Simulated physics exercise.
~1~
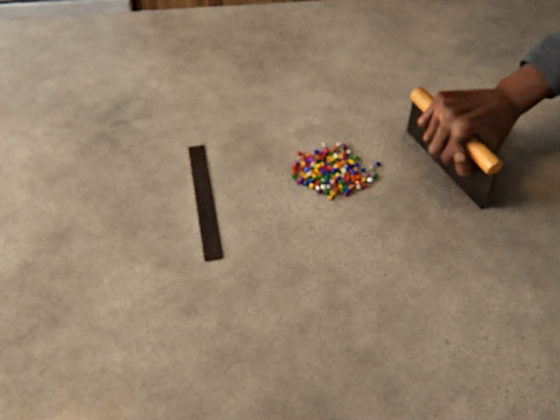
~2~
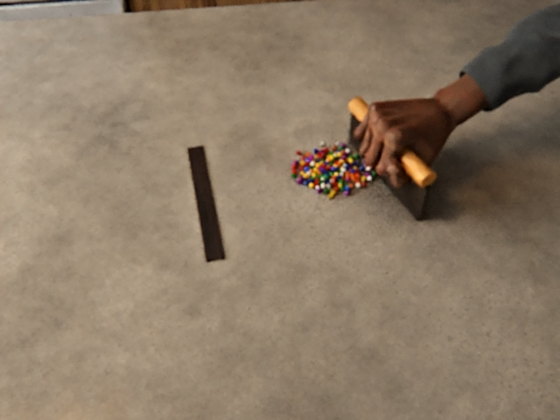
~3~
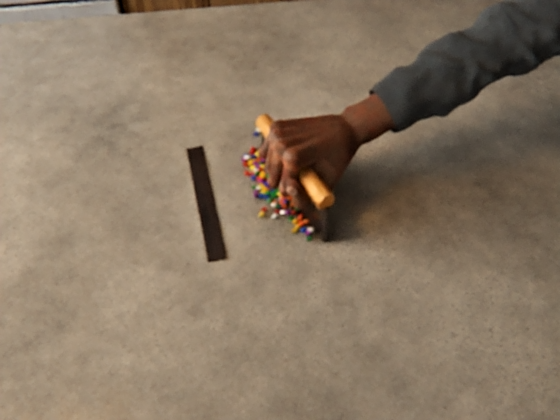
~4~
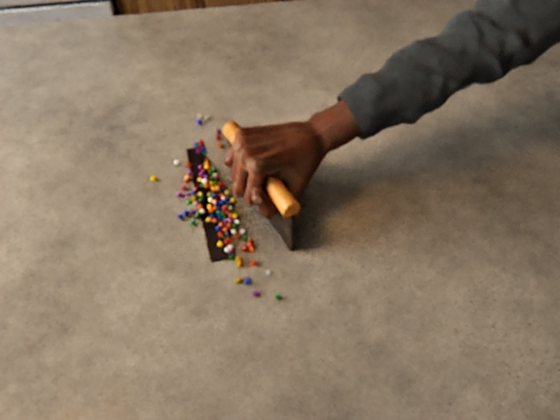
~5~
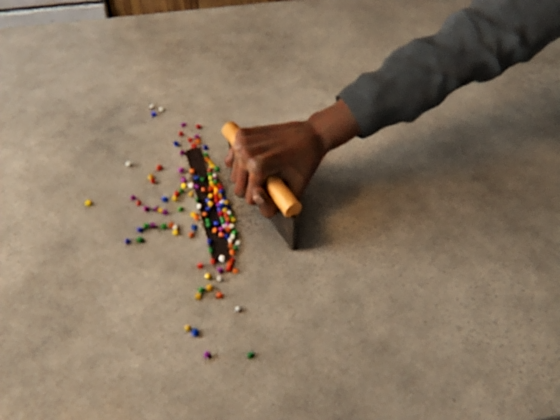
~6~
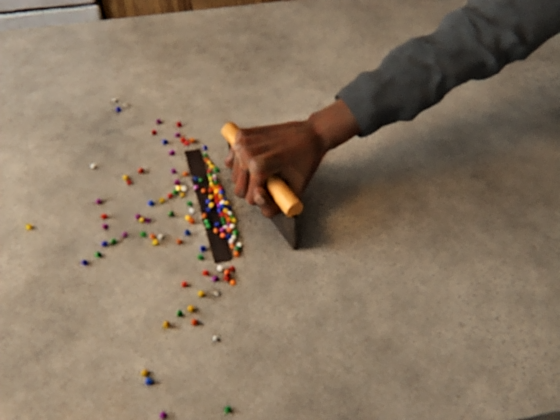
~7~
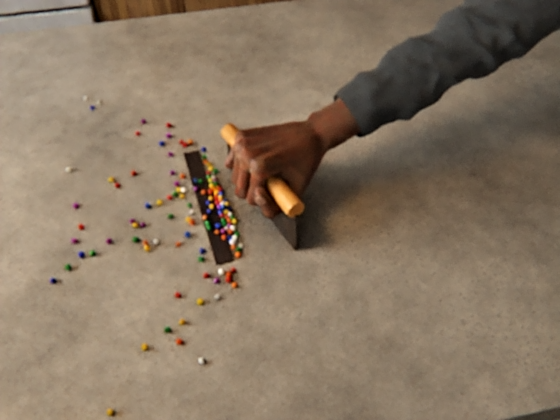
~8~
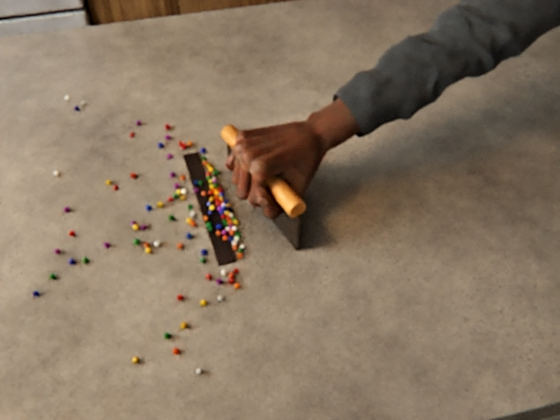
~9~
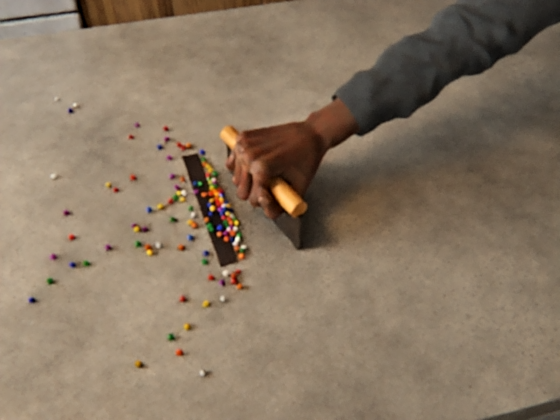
A hand gripping a scraper with a wooden handle pushed a small heap of colourful beads leftward across a grey countertop toward a dark strip, then stopped short of it, and the beads scattered, many resting along the strip and others strewn well beyond.
